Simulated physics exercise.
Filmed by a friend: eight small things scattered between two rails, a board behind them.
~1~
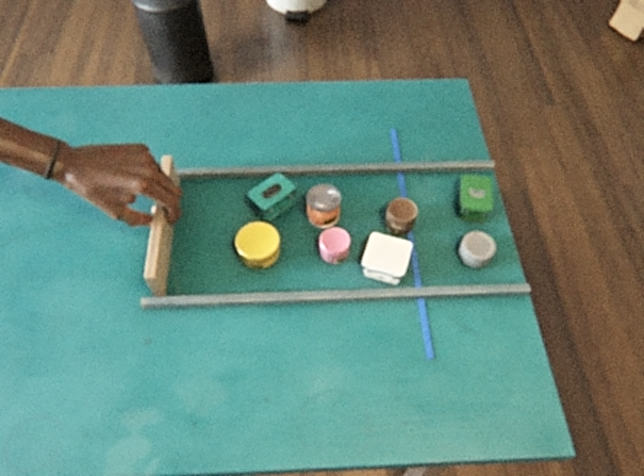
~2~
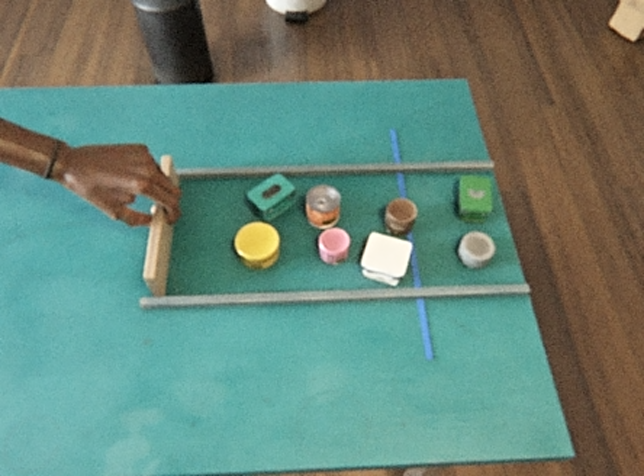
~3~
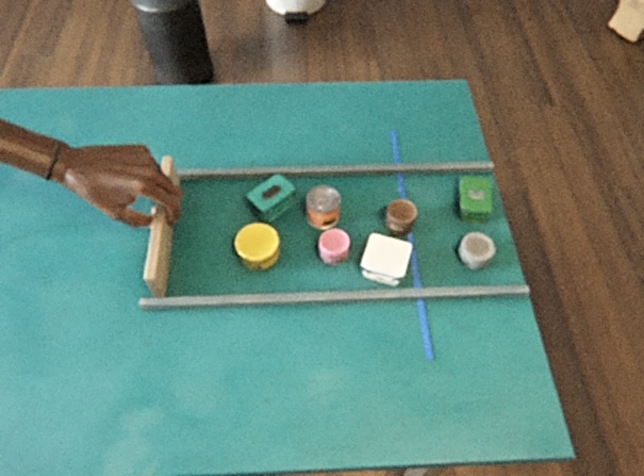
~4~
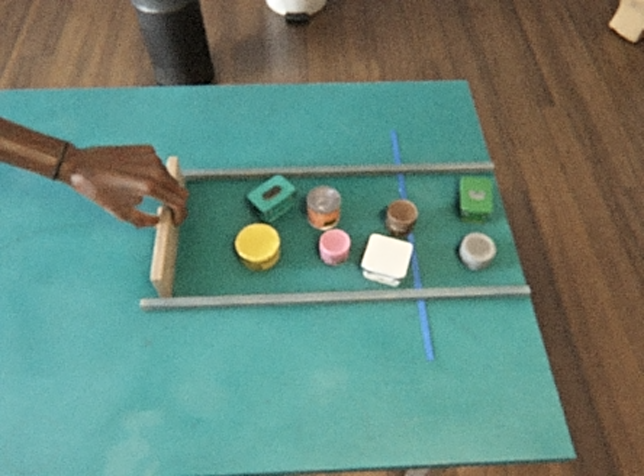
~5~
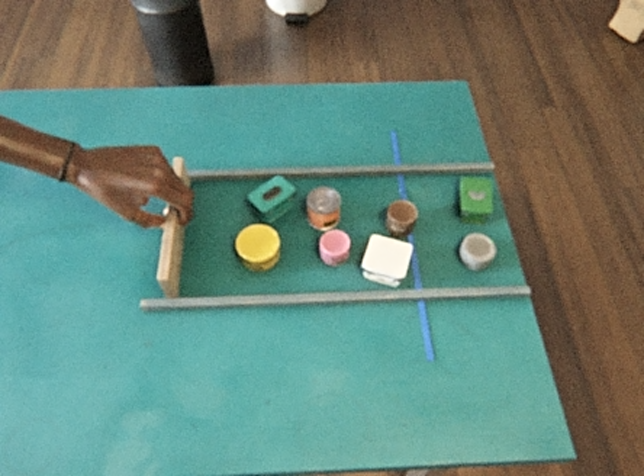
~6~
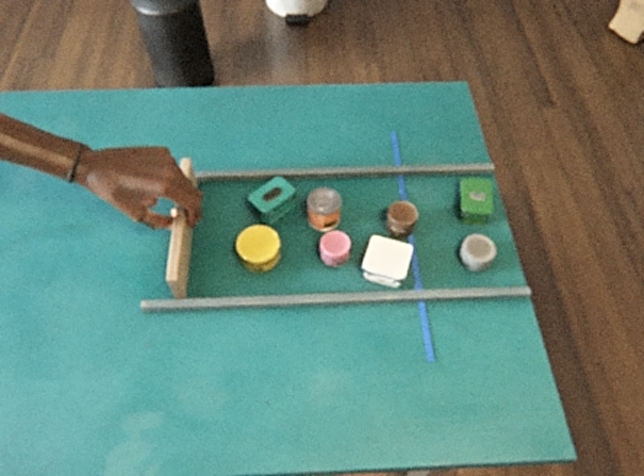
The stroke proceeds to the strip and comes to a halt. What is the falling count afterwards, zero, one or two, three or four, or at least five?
There will be no losses over the edge.
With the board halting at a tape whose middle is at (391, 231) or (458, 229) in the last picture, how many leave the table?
Floor count: 0; 3.
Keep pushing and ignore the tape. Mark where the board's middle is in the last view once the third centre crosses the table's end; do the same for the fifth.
The middle is near (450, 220) first and near (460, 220) after.
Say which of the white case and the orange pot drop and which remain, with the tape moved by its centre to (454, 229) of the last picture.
Here the white case hangs on, the orange pot hangs on.
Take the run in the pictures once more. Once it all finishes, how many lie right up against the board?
In contact: 2.
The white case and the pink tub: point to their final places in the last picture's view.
White case: About (473, 270); pink tub: About (467, 236).
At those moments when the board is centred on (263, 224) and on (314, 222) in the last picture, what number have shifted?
At first I count 2, and then 5.
Soon after, none off yet; green case at rest near (475, 202); grey lid at rest near (477, 253); brown tub at rest near (401, 220).
Then, none off yet; green case at rest near (475, 202); grey lid at rest near (477, 253); brown tub moving near (407, 219).
At rest, the number that fall off is zero.
